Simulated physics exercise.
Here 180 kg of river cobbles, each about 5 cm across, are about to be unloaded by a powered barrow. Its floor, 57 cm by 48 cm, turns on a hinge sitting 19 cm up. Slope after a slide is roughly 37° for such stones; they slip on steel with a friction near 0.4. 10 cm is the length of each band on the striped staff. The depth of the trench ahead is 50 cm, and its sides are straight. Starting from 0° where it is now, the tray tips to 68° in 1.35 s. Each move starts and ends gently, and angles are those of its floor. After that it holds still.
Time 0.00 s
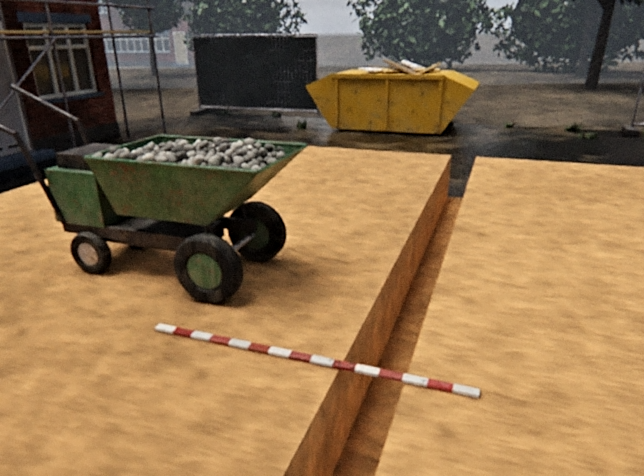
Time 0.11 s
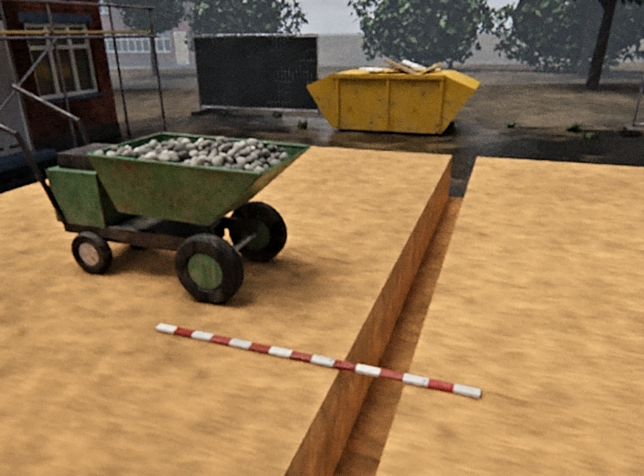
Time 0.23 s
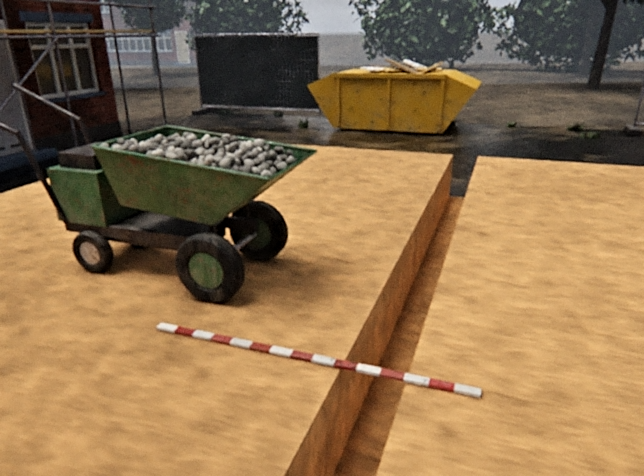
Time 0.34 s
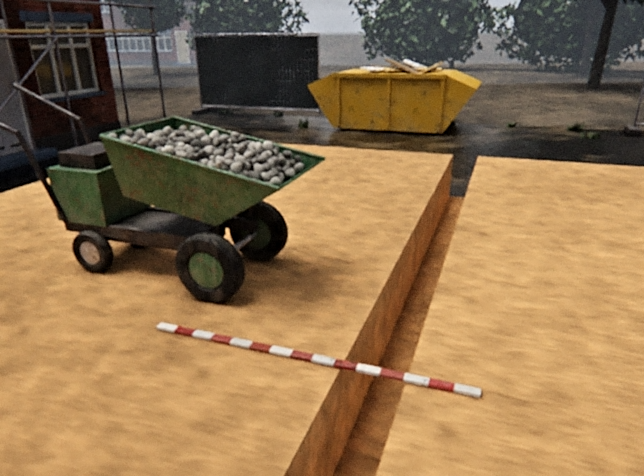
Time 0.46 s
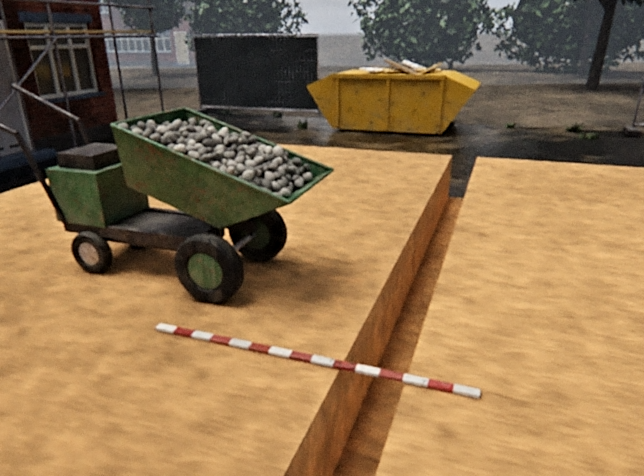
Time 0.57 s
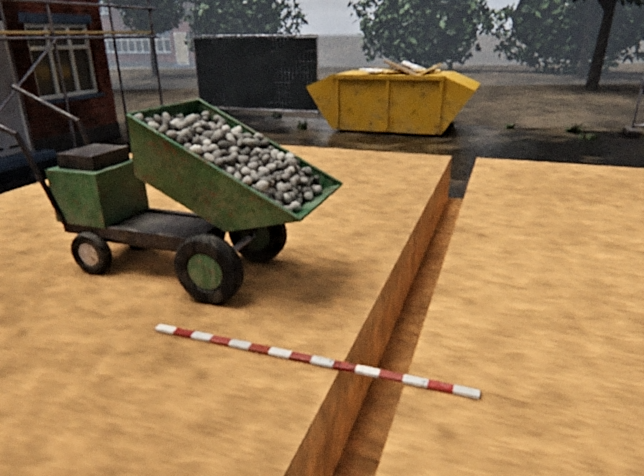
Green powered barrow raising its tray steadily from level to a steep rightward slant, grey cobbles shifting inside, beside a straight-sided trench.
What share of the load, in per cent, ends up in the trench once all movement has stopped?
About 64 per cent.
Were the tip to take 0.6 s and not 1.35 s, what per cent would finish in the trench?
With that timing, about 65 per cent.
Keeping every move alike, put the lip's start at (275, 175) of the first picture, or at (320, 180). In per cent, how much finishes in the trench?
Around 90 and then 60 percent.
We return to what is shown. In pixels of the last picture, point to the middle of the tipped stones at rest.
(393, 363).
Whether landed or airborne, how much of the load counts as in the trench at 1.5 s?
Some 25 per cent of the load by that point.
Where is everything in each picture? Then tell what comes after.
In the first frame, the tray is at 0°, its lip at (257, 172); the top of the load is at (229, 147).
In the second frame, lip at (261, 174), floor tilted 1°, highest stones at (217, 145); the stones move at 0.2 m/s on average.
In the third frame, the tray is at 5°, its lip at (269, 180); the top of the load is at (199, 141); the stones move at 0.4 m/s on average.
In the fourth frame, the tray is at 11°, its lip at (279, 189); the top of the load is at (183, 134); the stones move at 0.5 m/s on average.
In the fifth frame, the tray is at 18°, its lip at (290, 203); the top of the load is at (183, 127); the stones move at 0.6 m/s on average.
In the sixth frame, lip at (301, 220), floor tilted 26°, highest stones at (193, 120); the stones move at 0.7 m/s on average.
After 1.0 s the floor is at 57°; 99 % in the tray, 1 % short of the trench; the foremost stones are at (351, 248).
After 1.5 s the floor is at 68°; 59 % in the tray, 14 % short of the trench, 27 % in the trench; the foremost stones are at (427, 308).
After 1.8 s the floor is at 68°; 31 % in the tray, 17 % short of the trench, 50 % in the trench, 1 % past the trench; the foremost stones are at (472, 304).
After 3.8 s the floor is at 68°; 19 % in the tray, 16 % short of the trench, 64 % in the trench, 1 % past the trench; the foremost stones are at (488, 305).
